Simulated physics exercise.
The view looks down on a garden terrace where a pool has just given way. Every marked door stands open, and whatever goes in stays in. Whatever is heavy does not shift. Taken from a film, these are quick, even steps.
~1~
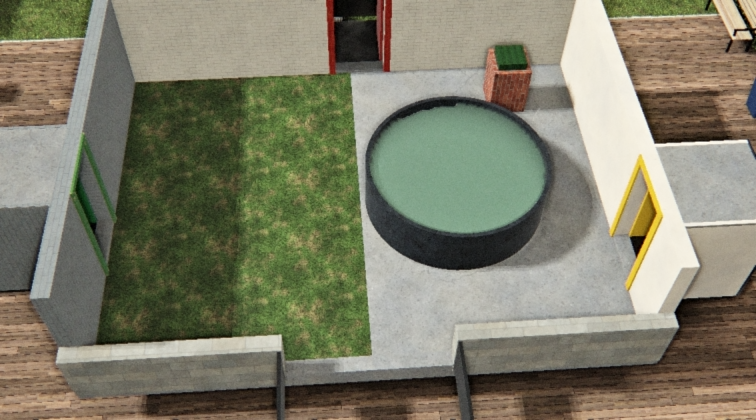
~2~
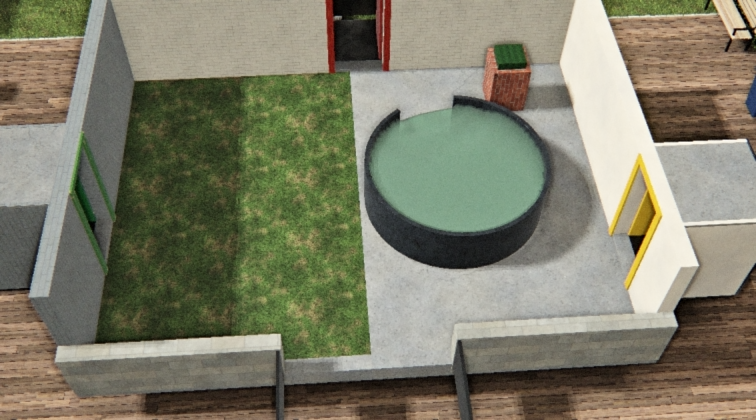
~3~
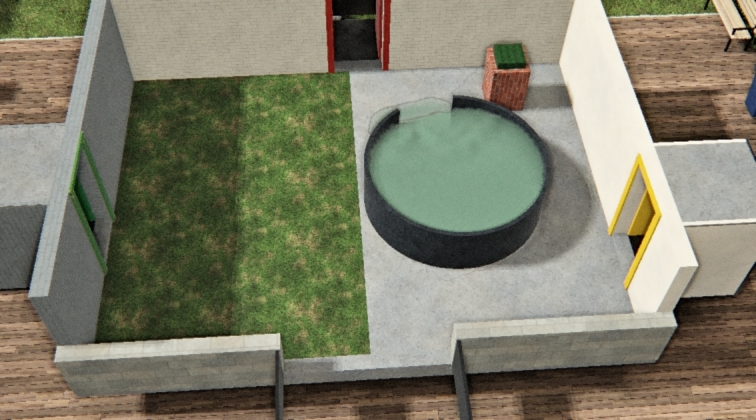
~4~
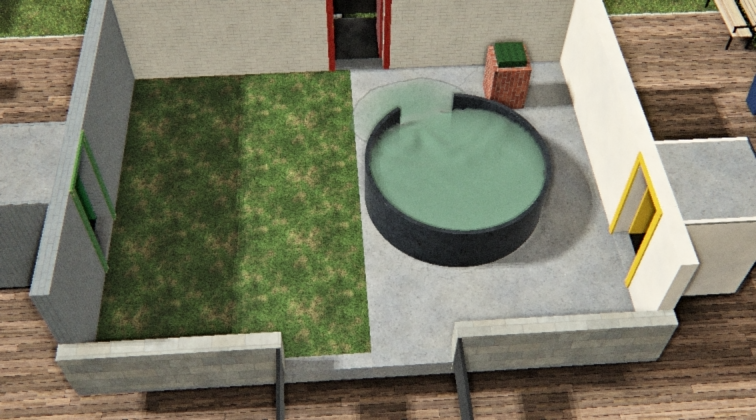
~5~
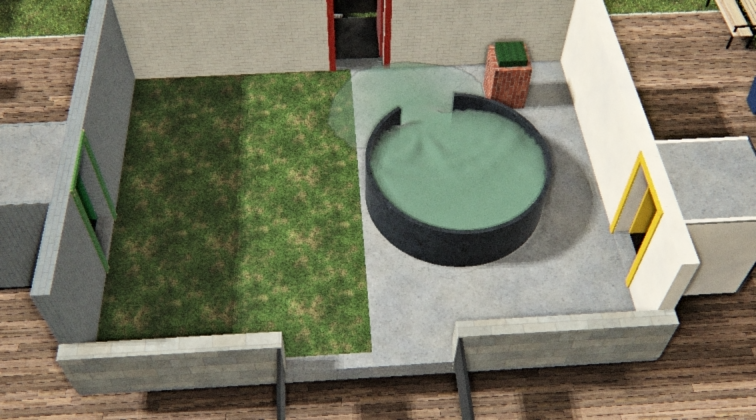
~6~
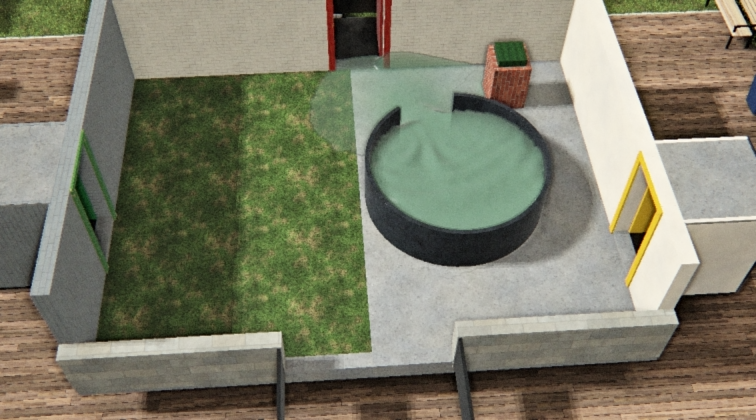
On a walled garden terrace, a round dark pool of green water opened at a gap in its far side, and water poured out, spreading across the paving and onto the grass's edge.
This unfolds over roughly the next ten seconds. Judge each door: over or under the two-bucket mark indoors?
My call: Green door, under; yellow door, under; red door, over.
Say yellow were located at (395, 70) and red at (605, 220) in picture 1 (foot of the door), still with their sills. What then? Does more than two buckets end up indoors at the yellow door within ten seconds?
Here the yellow door crosses the line.
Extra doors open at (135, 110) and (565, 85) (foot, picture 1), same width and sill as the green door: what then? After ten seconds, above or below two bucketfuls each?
Taken in sequence: Exceeded, then exceeded.
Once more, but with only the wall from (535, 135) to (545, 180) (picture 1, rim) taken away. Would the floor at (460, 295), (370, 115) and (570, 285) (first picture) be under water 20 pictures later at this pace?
Submerged, submerged, submerged.
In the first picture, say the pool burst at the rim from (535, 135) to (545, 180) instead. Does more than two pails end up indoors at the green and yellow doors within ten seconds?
The green door misses the threshold, while the yellow door overshoots the limit.
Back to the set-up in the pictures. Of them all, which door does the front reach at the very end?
The one in green.
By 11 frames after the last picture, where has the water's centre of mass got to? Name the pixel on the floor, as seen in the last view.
My pick is pixel (437, 162).
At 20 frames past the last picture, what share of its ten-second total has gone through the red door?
My estimate is close to 55 per cent.
A moment on, water covers 15 % of the floor; the green door not reached, the yellow door not reached, the red door far over two buckets in.
Next, water covers 25 % of the floor; the green door not reached, the yellow door not reached, the red door far over two buckets in.
Then, water covers 45 % of the floor; the green door not reached, the yellow door not reached, the red door far over two buckets in.
Later, water covers 70 % of the floor; the green door wet at the sill, nothing in, the yellow door wet at the sill, nothing in, the red door far over two buckets in.
In the end, water covers 100 % of the floor; the green door wet at the sill, nothing in, the yellow door under two buckets in, the red door far over two buckets in.
